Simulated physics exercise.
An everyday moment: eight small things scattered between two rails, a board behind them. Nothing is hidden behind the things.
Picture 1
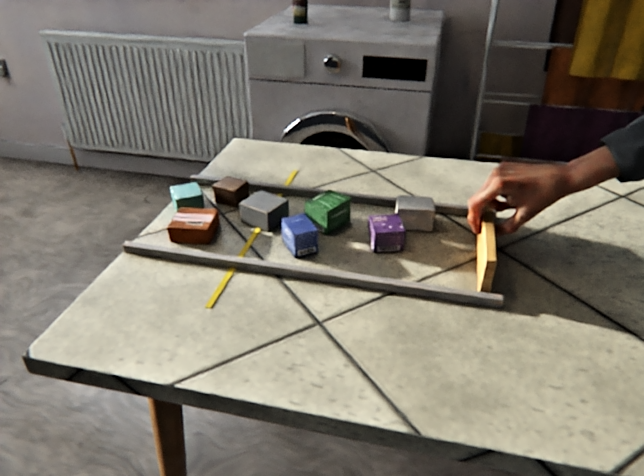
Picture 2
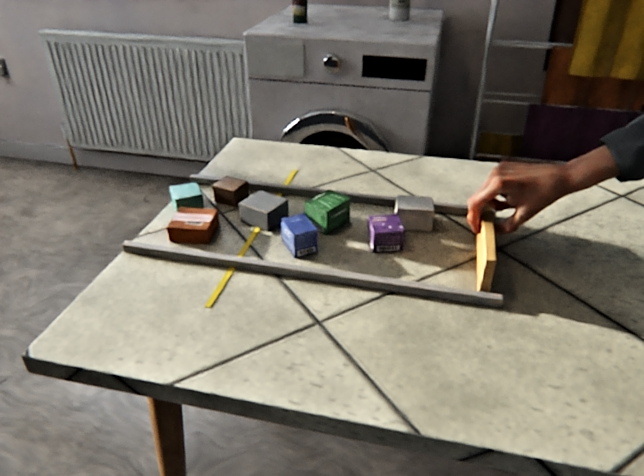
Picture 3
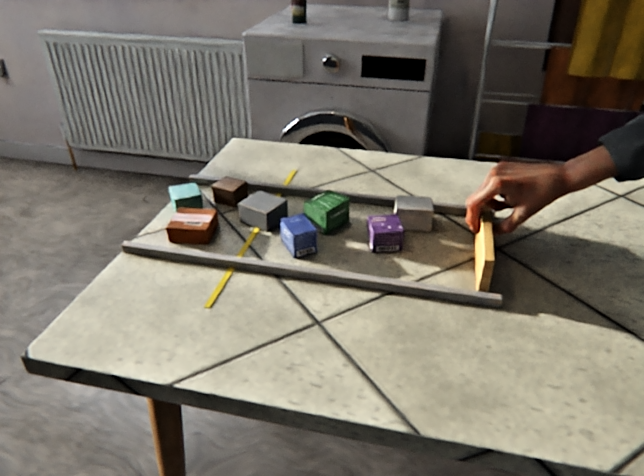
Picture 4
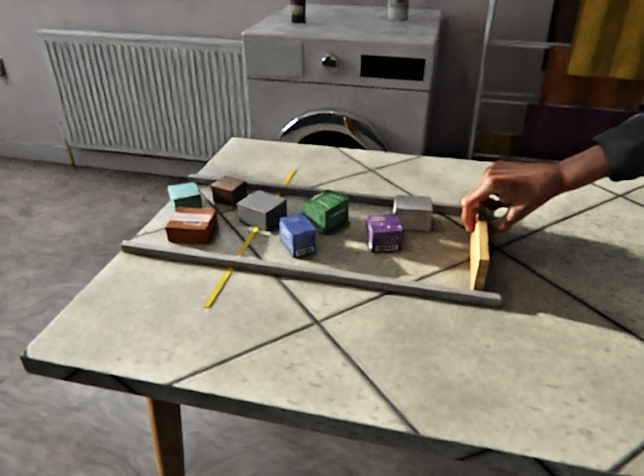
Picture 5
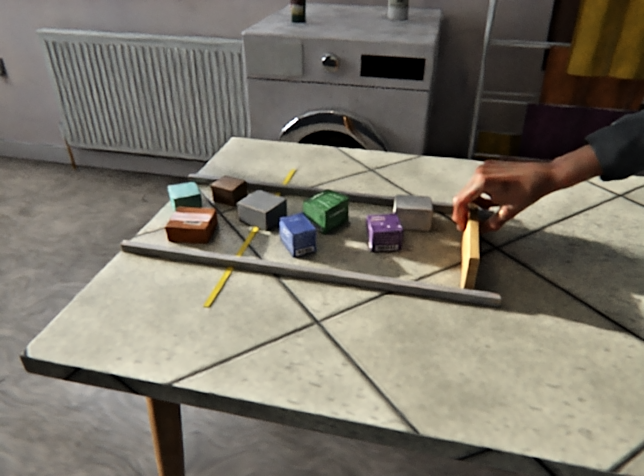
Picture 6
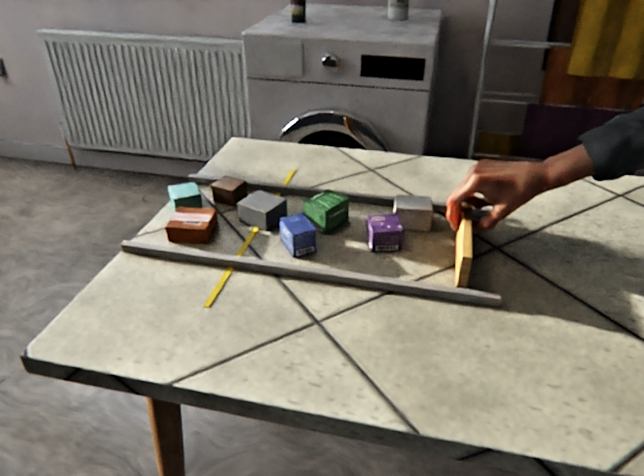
In the video, eight small coloured blocks sit between two rails on a table, with yellow tape beneath, while a hand at the right slides an upright wooden board slightly left toward them; the blocks stay essentially still.
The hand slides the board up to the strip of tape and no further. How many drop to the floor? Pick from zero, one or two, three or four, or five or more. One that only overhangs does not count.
As it turns out, the number that fall off is zero.
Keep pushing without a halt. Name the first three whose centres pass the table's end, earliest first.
Earliest first: The orange box, then the turquoise block, then the grey block.
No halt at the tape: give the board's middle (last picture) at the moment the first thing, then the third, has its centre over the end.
First at (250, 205), next at (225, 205).
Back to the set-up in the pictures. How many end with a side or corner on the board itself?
In contact: 3.
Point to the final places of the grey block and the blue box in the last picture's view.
About (185, 209), and the other about (228, 232).
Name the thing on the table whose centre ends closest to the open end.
The orange box.
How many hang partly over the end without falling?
2 of them.
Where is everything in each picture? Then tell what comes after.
Turquoise block (188, 199); orange box (194, 226); brown block (231, 191); board (485, 236); tape (261, 225), in the first picture.
Orange box (194, 225); blue box (299, 235), in the second picture.
Brown block (230, 191); white block (413, 213), in the third picture.
Turquoise block (186, 199); purple box (384, 233), in the fourth picture.
Orange box (192, 225); green box (326, 211), in the fifth picture.
Turquoise block (186, 199); orange box (193, 225); brown block (230, 191); board (464, 233); tape (259, 224), in the sixth picture.
Soon after, none off yet; turquoise block at rest near (186, 199); orange box at rest near (193, 225); brown block at rest near (230, 191).
After that, none off yet; turquoise block at rest near (185, 198); orange box displaced about its own width near (168, 229); brown block at rest near (227, 190).
In the end, the number that fall off is zero.
